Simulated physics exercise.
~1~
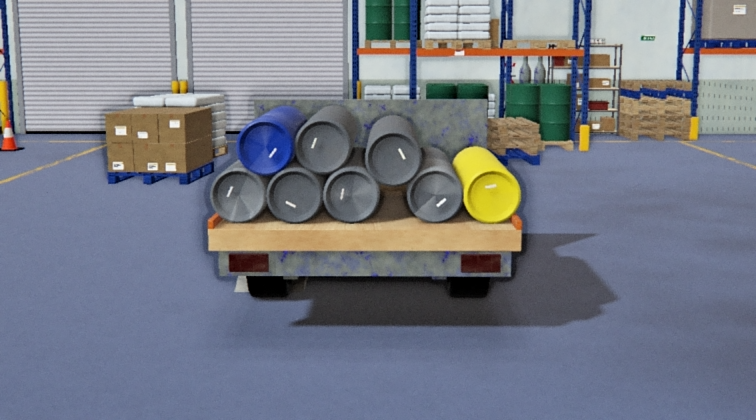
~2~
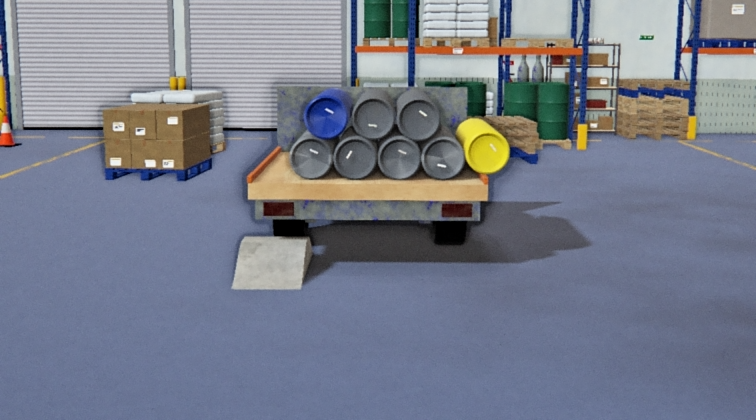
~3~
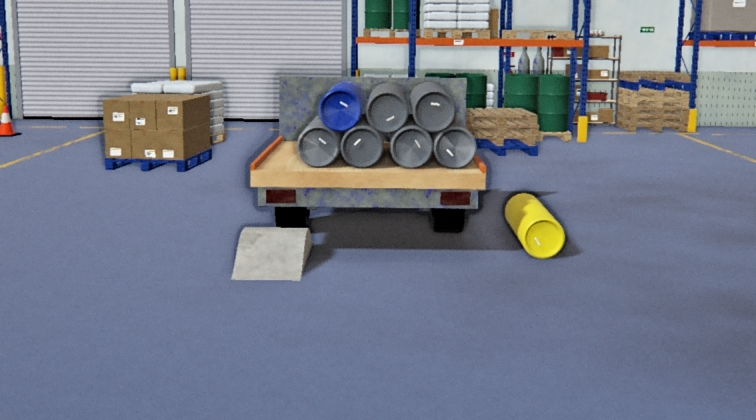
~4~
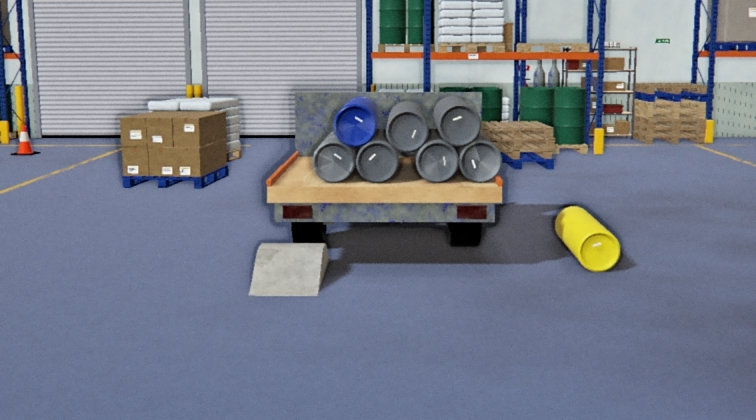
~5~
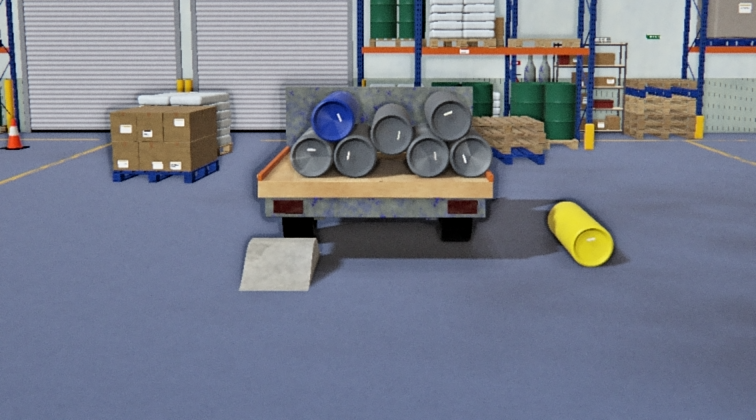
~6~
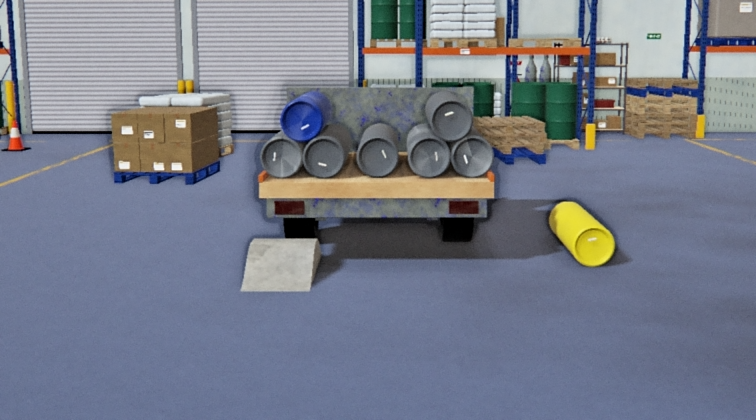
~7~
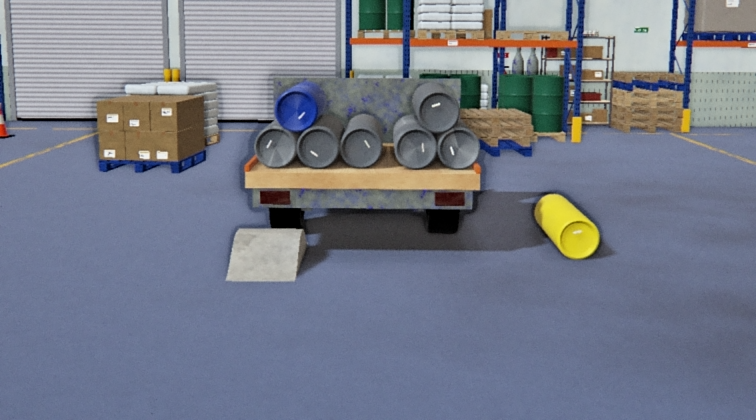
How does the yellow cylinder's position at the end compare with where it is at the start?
At the start it sits on the trailer's deck at the right end of the bottom row. By the end it is lying on the warehouse floor to the right of the trailer.
